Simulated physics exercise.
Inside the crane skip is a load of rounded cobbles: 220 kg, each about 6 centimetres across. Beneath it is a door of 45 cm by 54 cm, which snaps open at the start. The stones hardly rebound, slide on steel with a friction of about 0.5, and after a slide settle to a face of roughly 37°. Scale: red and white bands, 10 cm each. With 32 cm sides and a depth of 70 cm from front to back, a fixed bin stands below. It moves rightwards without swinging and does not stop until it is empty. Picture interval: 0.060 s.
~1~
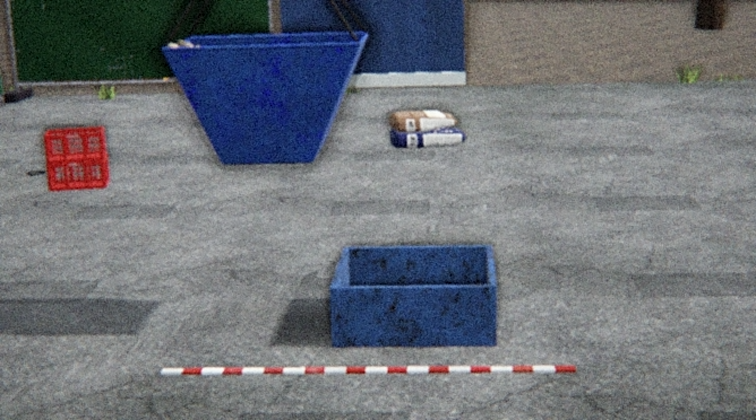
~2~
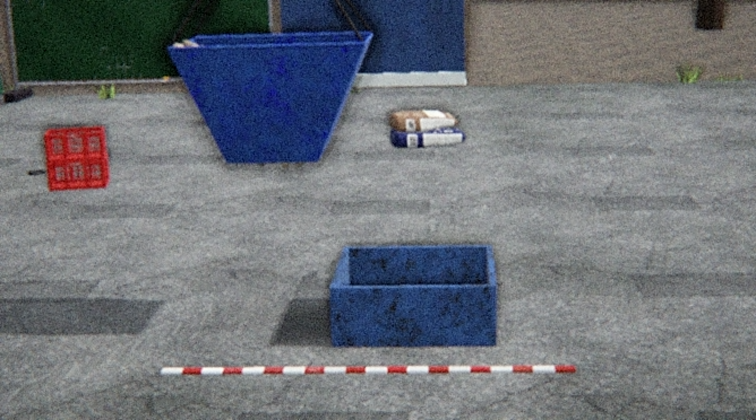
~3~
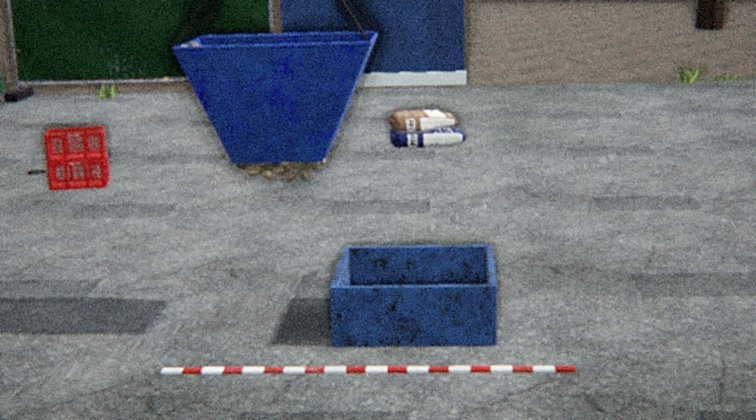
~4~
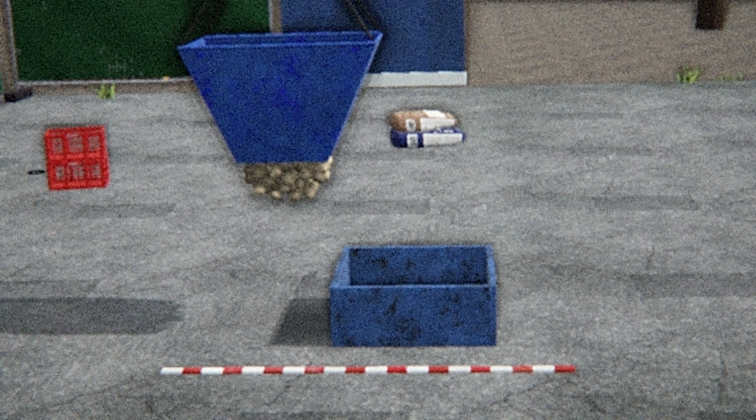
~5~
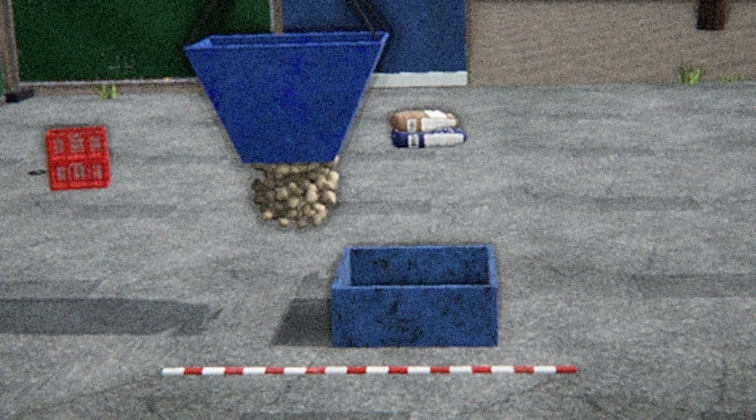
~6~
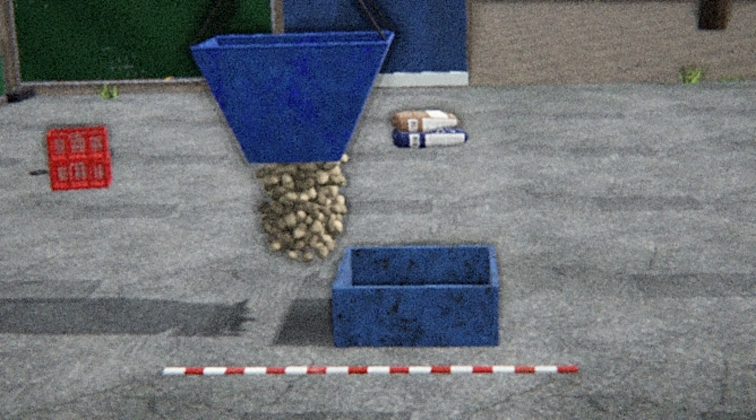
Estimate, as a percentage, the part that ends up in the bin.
I would say roughly 28 per cent.
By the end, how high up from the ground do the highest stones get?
The topmost stones rest about 24 cm above the ground.
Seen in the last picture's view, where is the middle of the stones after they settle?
They settle centred roughly at (313, 311).
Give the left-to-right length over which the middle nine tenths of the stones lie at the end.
Width: Near 140 cm.
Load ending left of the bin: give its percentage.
Roughly 70 in every hundred.
Then, 0.4 s after the last picture, 0 % in the crane skip, 75 % falling or lying left of the bin, 25 % falling or lying in the bin, 1 % falling or lying beside or right of the bin; the stones farthest right are at (416, 304).
Then, 0.8 s after the last picture, 0 % in the crane skip, 70 % falling or lying left of the bin, 28 % falling or lying in the bin, 3 % falling or lying beside or right of the bin; the stones farthest right are at (485, 305).
Then, 1.4 s after the last picture, 0 % in the crane skip, 69 % falling or lying left of the bin, 28 % falling or lying in the bin, 3 % falling or lying beside or right of the bin; the stones farthest right are at (486, 311).
Then, 2.3 s after the last picture, 0 % in the crane skip, 69 % falling or lying left of the bin, 28 % falling or lying in the bin, 3 % falling or lying beside or right of the bin; the stones farthest right are at (486, 313).
Then, 4.2 s after the last picture, 0 % in the crane skip, 69 % left of the bin, 28 % in the bin, 3 % beside or right of the bin; the stones farthest right are at (486, 313).
